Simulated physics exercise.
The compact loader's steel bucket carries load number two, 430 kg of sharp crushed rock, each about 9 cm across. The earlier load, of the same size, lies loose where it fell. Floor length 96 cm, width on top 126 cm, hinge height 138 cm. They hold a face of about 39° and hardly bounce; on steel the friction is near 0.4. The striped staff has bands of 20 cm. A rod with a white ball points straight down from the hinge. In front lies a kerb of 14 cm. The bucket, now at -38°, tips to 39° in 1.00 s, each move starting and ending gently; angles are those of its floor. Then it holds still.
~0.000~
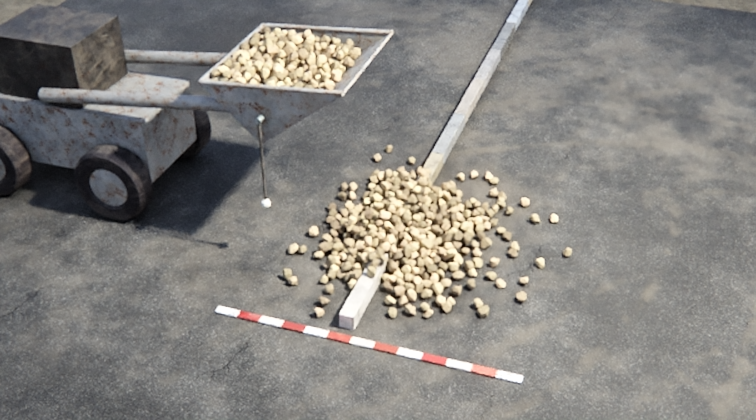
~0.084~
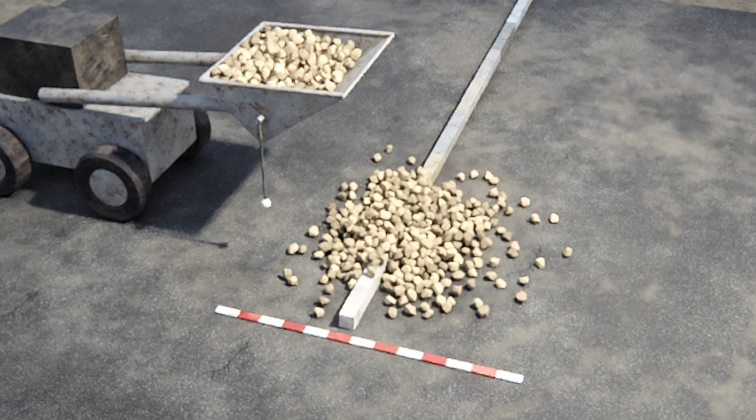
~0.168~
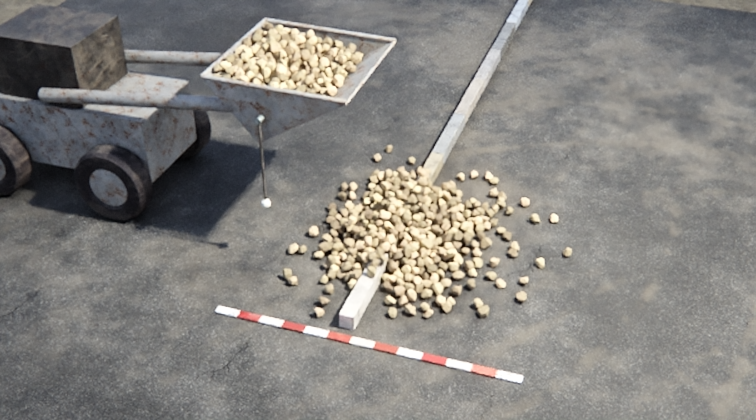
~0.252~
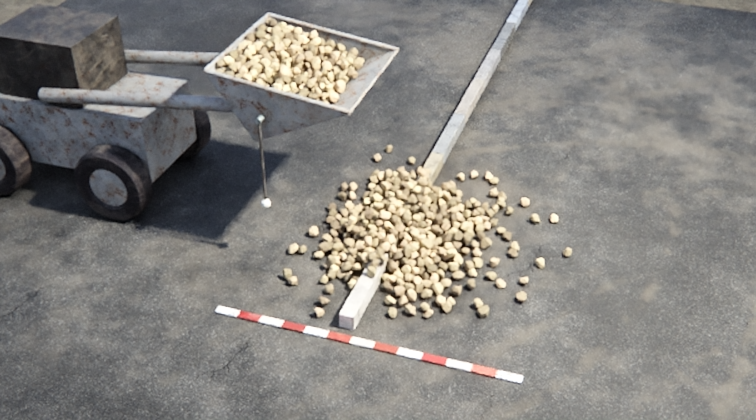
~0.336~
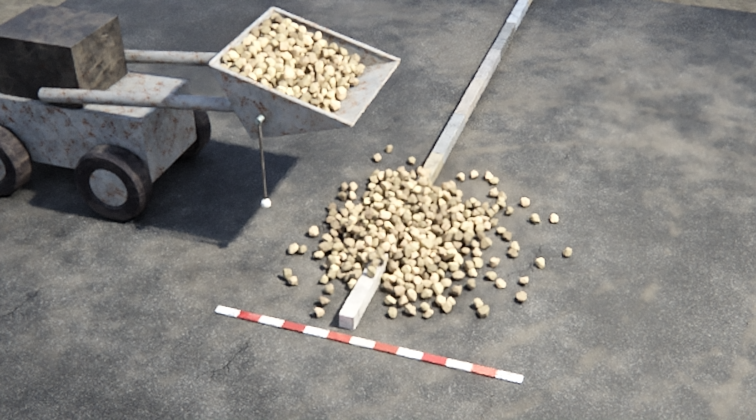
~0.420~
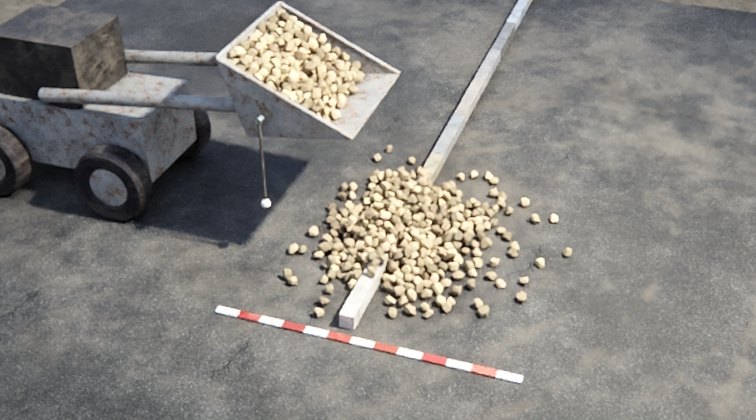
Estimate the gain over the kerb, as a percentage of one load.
Some 37 per cent is added.
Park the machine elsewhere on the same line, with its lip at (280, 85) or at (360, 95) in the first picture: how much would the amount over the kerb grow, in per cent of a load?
Near 0 per cent from the first place, 60 from the second.
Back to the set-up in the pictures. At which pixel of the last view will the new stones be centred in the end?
Around (388, 214).
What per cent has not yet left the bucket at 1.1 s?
Roughly 80 per cent is still inside.
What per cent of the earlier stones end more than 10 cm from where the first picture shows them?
Roughly 5 per cent of them.
After 0.8 s the floor is at 27°; in per cent of one load, 100 in the bucket, 51 on this side of the kerb, 49 over the kerb; the foremost stones are at (534, 253).
After 1.1 s the floor is at 39°; in per cent of one load, 80 in the bucket, 70 on this side of the kerb, 49 over the kerb; the foremost stones are at (534, 253).
After 1.5 s the floor is at 39°; in per cent of one load, 25 in the bucket, 114 on this side of the kerb, 62 over the kerb; the foremost stones are at (534, 253).
After 4.3 s the floor is at 39°; in per cent of one load, 0 in the bucket, 114 on this side of the kerb, 86 over the kerb; the foremost stones are at (536, 262). Net gain over the kerb, 37.
